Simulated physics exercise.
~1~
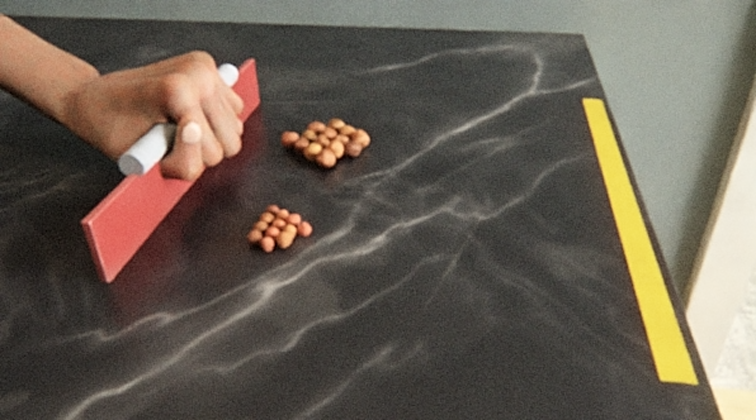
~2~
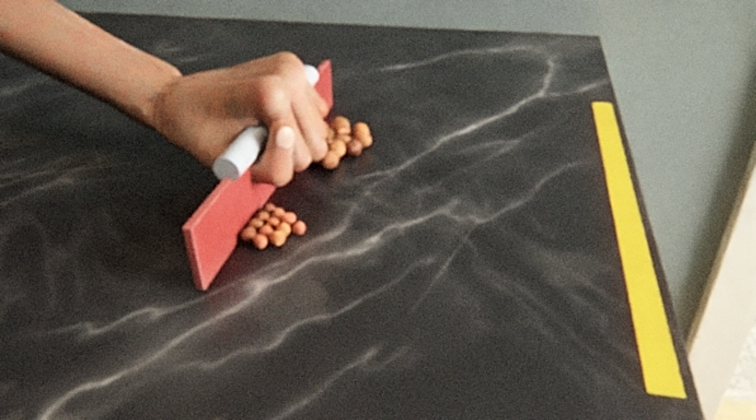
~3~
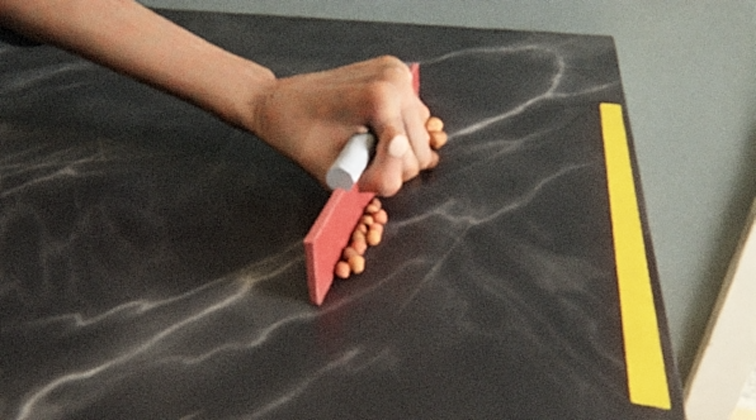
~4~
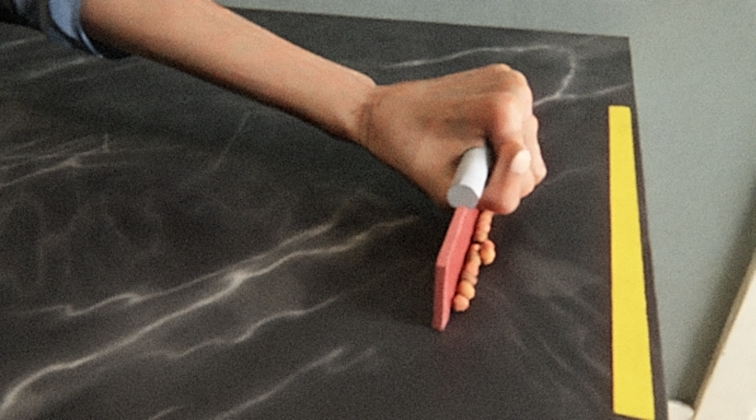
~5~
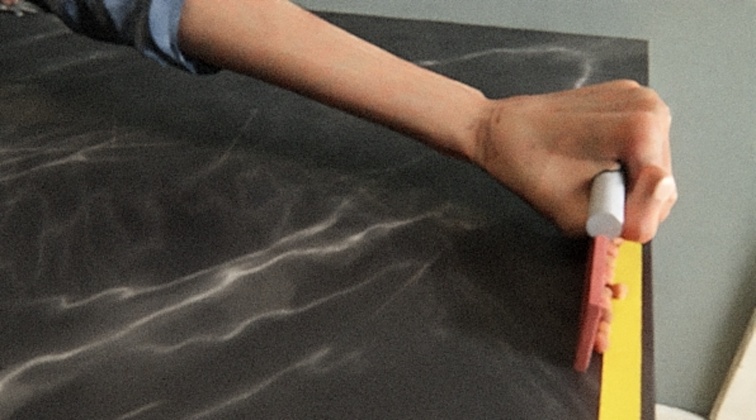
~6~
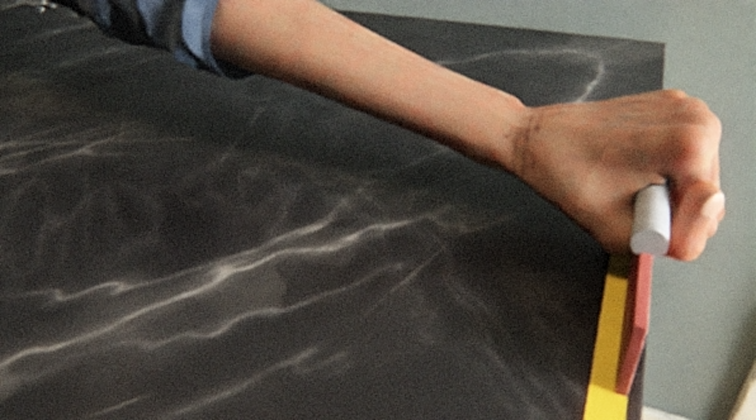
The clip opens on a dark, white-veined tabletop where a hand grips the pale handle of a red scraper, with two small clusters of round, orange-brown pieces to its right and a strip of yellow tape near the right edge. The hand pushes the scraper rightward, and the blade meets the nearer cluster and then the farther one. Both clusters bunch along its front and slide across the table as the view drifts slightly. The scraper reaches the yellow tape with some pieces still visible against it. It ends at the tape by the table's edge, and both clusters have gone over.
